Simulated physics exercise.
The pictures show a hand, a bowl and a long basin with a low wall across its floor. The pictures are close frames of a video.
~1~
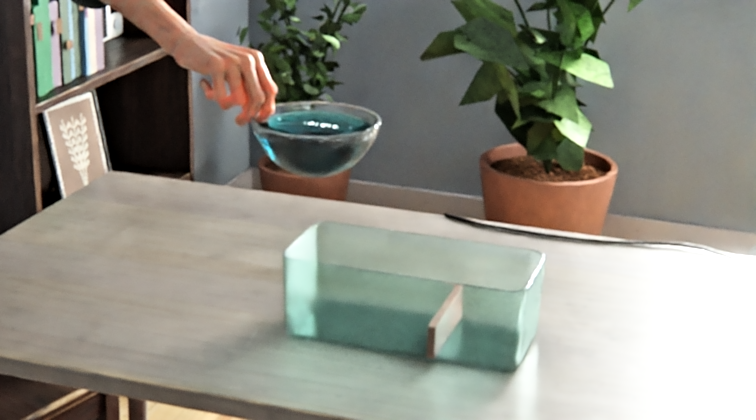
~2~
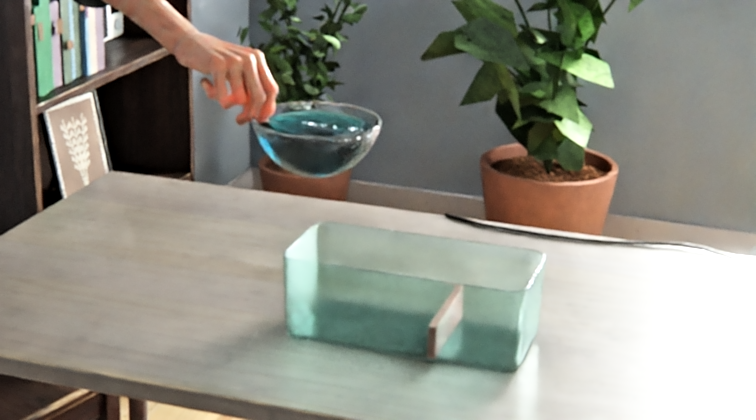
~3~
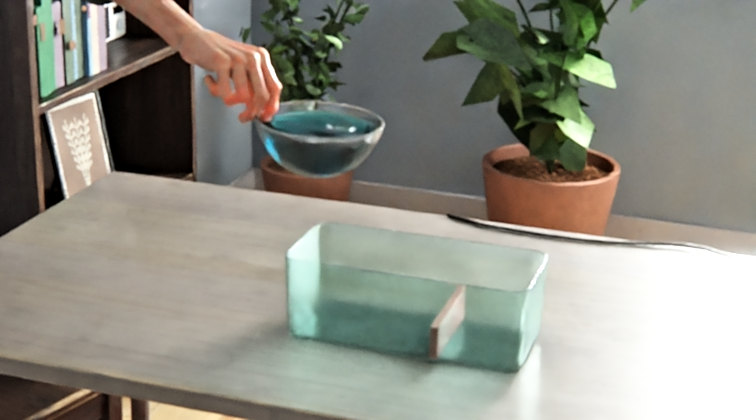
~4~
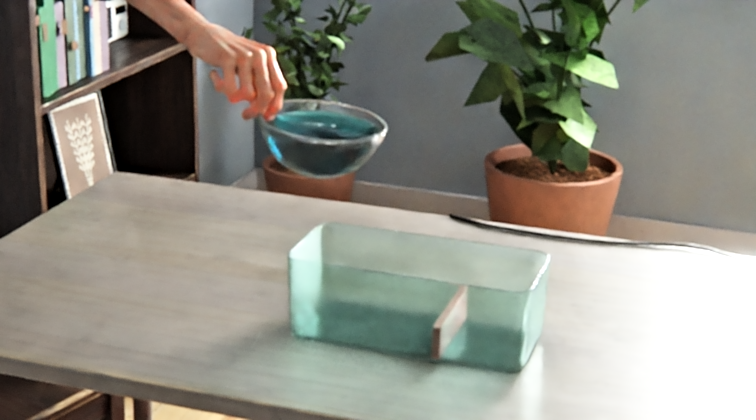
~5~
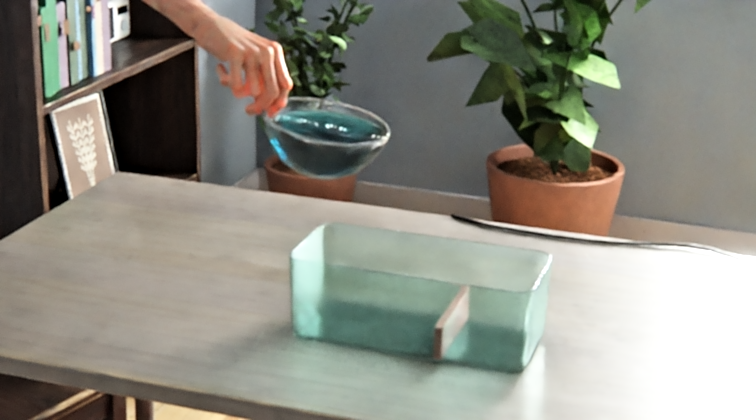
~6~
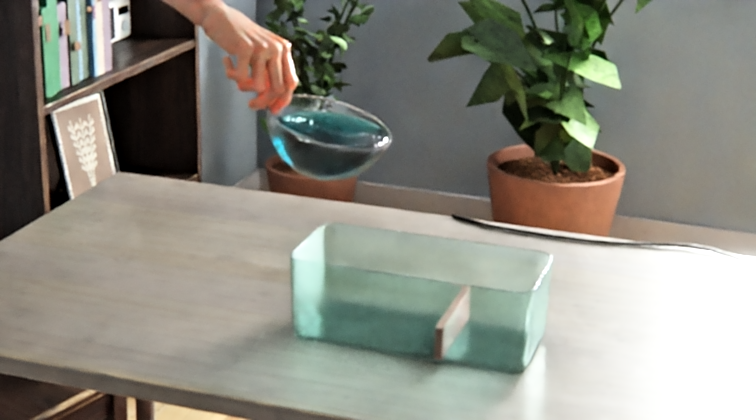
A hand holds a clear glass bowl of blue liquid above a table with a long, greenish basin divided by a low wall, and gradually tilts the bowl to the right, its right rim dipping toward the liquid.
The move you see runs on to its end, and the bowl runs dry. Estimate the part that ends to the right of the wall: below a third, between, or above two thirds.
It comes to less than a third.
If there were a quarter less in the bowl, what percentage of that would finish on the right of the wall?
Near 5 %.
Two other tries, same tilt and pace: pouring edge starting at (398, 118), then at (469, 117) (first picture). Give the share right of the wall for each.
Roughly 35 per cent, and 70 per cent.
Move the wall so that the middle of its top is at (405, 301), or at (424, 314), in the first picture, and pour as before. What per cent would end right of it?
Near 60 % and 40 %.
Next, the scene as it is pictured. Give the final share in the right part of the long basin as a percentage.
About 5 per cent.
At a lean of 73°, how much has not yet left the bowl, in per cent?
Some 25 per cent.
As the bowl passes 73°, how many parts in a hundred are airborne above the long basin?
About 45 per cent.
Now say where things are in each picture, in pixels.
In the first frame, it leans 0°; its right rim is at (376, 127); the water meets the walls at (262, 119) and (374, 133); the long basin's rim runs from (300, 239) to (536, 274); the wall's top is at (446, 307).
In the second frame, it leans 1°; its right rim is at (377, 128); the water meets the walls at (263, 119) and (375, 133).
In the third frame, it leans 2°; its right rim is at (380, 131); the water meets the walls at (265, 118) and (377, 135).
In the fourth frame, it leans 5°; its right rim is at (383, 134); the water meets the walls at (269, 118) and (380, 137).
In the fifth frame, it leans 9°; its right rim is at (386, 139); the water meets the walls at (273, 117) and (384, 138).
In the sixth frame, it leans 14°; its right rim is at (387, 145); the water meets the walls at (276, 118) and (388, 140).
A moment on, the bowl is tipped part way and 27 per cent is still to pour, 28 is left of the wall and 0 right of it.
Next, the bowl is tipped right over and 0 per cent is still to pour, 94 is left of the wall and 2 right of it.
Then the bowl is tipped right over and 0 per cent is still to pour, 93 is left of the wall and 6 right of it.
Later the bowl is tipped right over and 0 per cent is still to pour, 93 is left of the wall and 6 right of it.
Finally, 93 per cent lies left of the wall, 6 right of it and 1 outside.
